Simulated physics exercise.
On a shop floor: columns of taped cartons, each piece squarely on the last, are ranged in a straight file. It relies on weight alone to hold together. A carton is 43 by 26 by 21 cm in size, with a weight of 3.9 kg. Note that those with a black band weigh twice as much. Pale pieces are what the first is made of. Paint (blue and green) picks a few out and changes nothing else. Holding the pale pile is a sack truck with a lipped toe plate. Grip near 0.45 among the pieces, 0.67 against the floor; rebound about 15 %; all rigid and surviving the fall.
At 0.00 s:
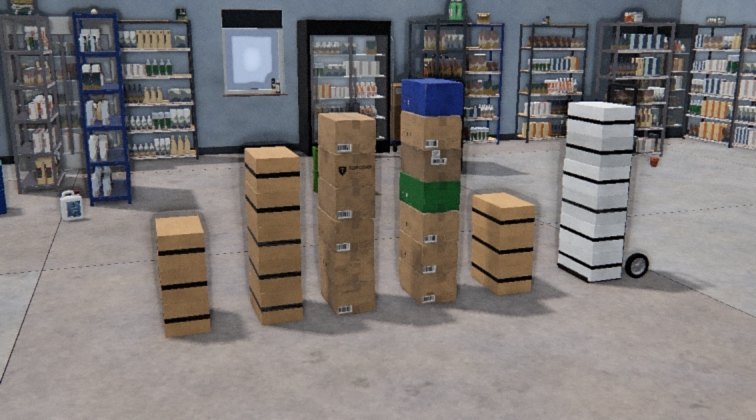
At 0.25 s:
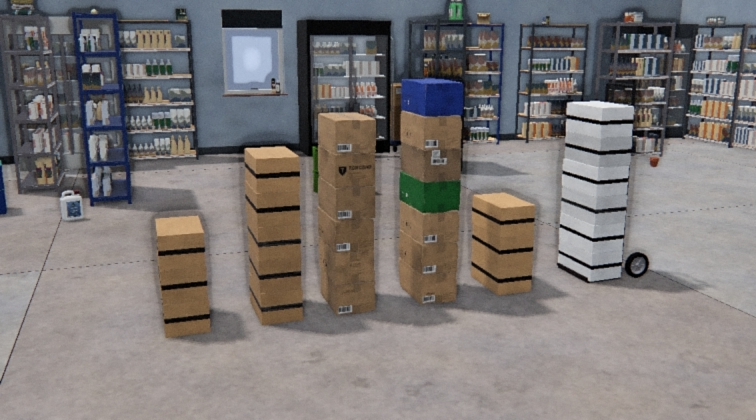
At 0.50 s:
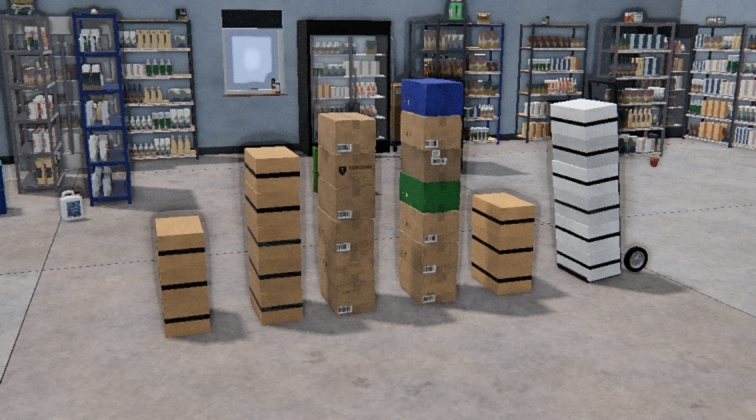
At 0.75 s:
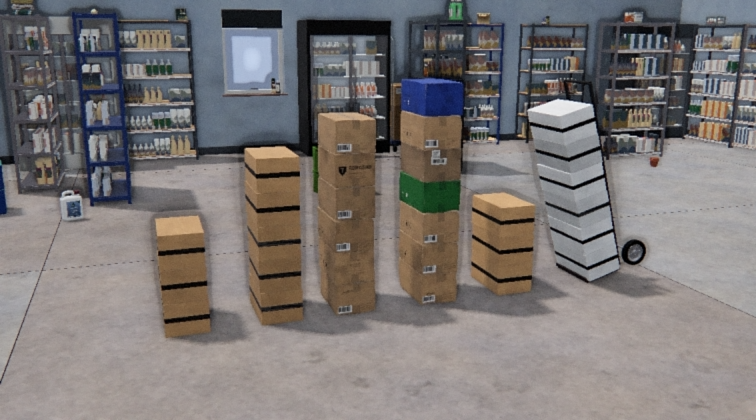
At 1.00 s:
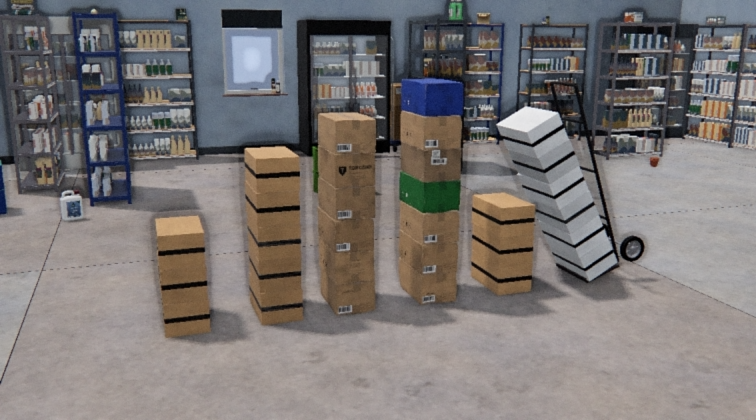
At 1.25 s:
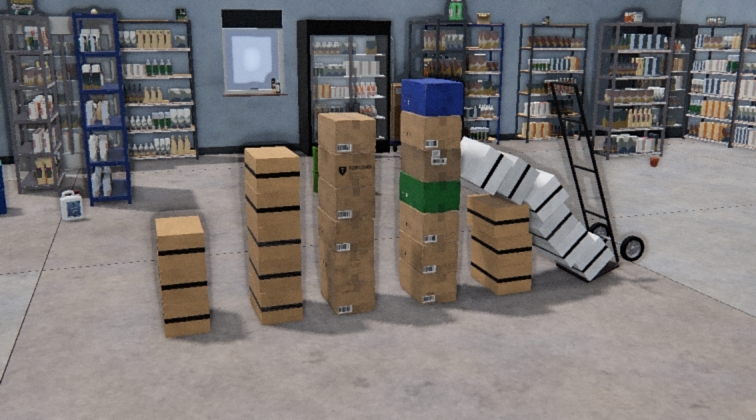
A tall stack of white boxes on a hand truck leaned left, slowly then sharply, slid away from the tilting frame and bent over the short brown stack beside the one with blue and green boxes.
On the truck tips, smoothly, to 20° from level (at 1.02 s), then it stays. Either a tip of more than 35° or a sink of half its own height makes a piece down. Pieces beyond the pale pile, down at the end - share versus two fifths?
Below two fifths.
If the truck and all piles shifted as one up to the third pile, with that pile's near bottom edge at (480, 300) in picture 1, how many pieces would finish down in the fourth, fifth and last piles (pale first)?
Pile by pile, you'd see fourth at 0, fifth at 0 and last at 0 down.
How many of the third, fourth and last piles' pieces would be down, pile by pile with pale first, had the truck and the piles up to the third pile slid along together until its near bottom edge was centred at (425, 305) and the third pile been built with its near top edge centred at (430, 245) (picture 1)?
Pile by pile that makes third 0, fourth 0, last 0.
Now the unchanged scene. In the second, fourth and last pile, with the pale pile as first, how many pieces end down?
Tally - second: 0; fourth: 0; last: 0.
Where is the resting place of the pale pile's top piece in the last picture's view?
Look for the top piece around pixel (456, 185).
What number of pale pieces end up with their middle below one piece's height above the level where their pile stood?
Count: 2.
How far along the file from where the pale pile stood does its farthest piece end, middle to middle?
I'd say close to 110 cm along.
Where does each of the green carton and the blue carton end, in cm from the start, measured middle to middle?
Green shifts close to 0 cm and blue close to 0 cm.
After 1.31 s, 5 of the pale pile down; none of the 24 other cartons down, 2 disturbed.
After 1.40 s, 6 of the pale pile down; none of the 24 other cartons down, 6 disturbed; green carton shifted 47 mm.
After 1.98 s, 6 of the pale pile down; none of the 24 other cartons down, 8 disturbed; green carton shifted 6 cm; blue carton shifted 33 mm.
At rest (2.8 s), 6 of the pale pile down; none of the 24 other cartons down, 6 disturbed; blue carton unmoved; green carton shifted 43 mm. That is 0 per cent. As the last picture would show them, middles, blue carton near (432, 97), green carton near (423, 191).
